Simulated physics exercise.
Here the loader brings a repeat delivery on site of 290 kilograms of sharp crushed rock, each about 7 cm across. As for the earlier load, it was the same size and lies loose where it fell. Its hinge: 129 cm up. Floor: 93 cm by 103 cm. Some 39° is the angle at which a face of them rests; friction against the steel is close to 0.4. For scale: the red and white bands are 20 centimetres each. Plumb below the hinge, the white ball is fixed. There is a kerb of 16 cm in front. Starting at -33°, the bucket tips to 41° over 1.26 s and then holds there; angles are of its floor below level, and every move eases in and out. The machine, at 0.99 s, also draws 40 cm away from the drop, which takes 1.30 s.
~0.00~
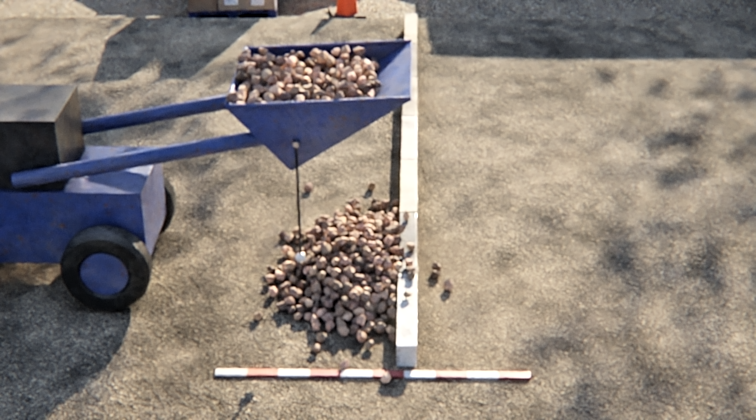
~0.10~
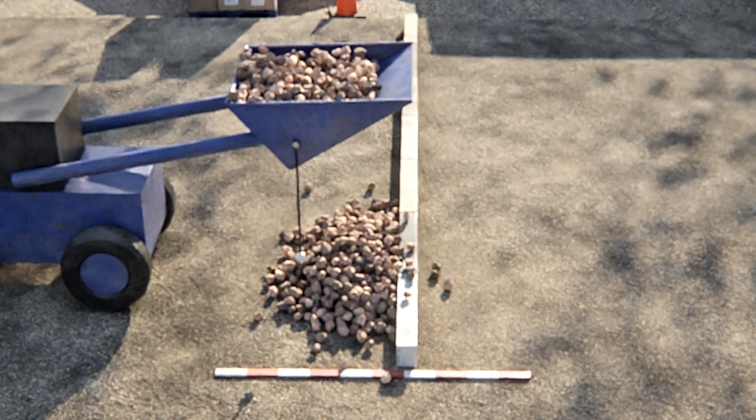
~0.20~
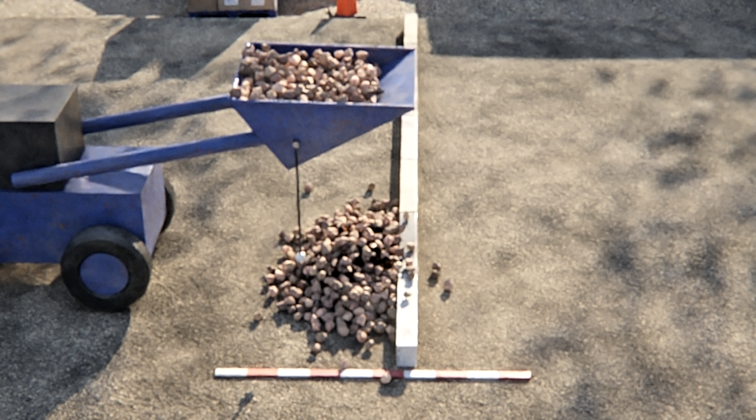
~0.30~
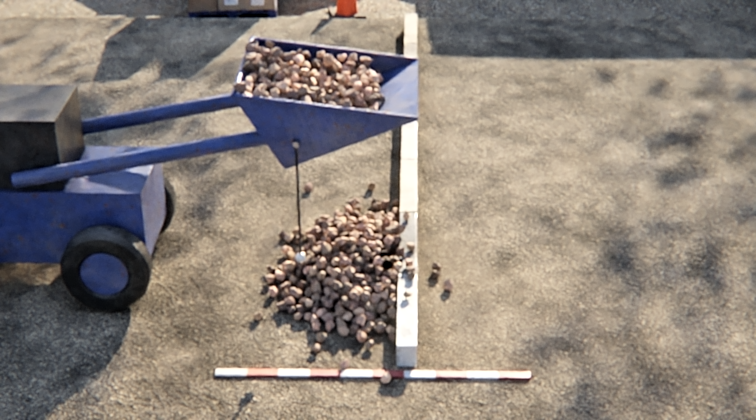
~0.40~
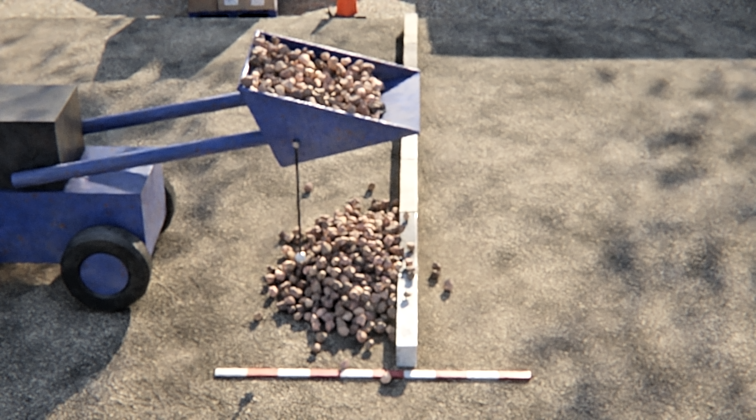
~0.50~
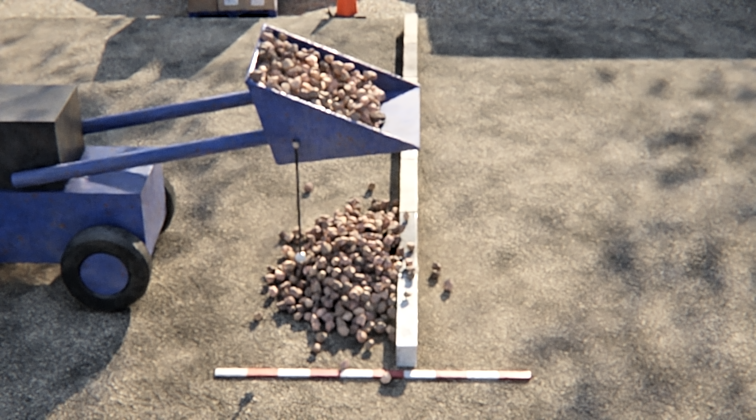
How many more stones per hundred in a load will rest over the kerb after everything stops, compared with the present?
I would say 57 per hundred.
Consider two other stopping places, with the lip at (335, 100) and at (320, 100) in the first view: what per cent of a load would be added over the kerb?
First place about 5 %, second about 0 %.
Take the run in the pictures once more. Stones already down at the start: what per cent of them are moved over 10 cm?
Near 0 per cent, I reckon.
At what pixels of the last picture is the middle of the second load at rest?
The middle lies near (426, 263) in the last picture.
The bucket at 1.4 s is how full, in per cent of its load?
I'd say about 60 per cent.
After 0.9 s the floor is at 29°; in per cent of one load, 100 in the bucket, 100 on this side of the kerb, 0 over the kerb; the foremost stones are at (421, 272).
After 1.4 s the floor is at 41°; in per cent of one load, 60 in the bucket, 136 on this side of the kerb, 3 over the kerb; the foremost stones are at (436, 264).
After 2.7 s the floor is at 41°; in per cent of one load, 0 in the bucket, 143 on this side of the kerb, 57 over the kerb; the foremost stones are at (597, 282).
After 5.2 s the floor is at 41°; in per cent of one load, 0 in the bucket, 143 on this side of the kerb, 57 over the kerb; the foremost stones are at (597, 282). Net gain over the kerb, 57.
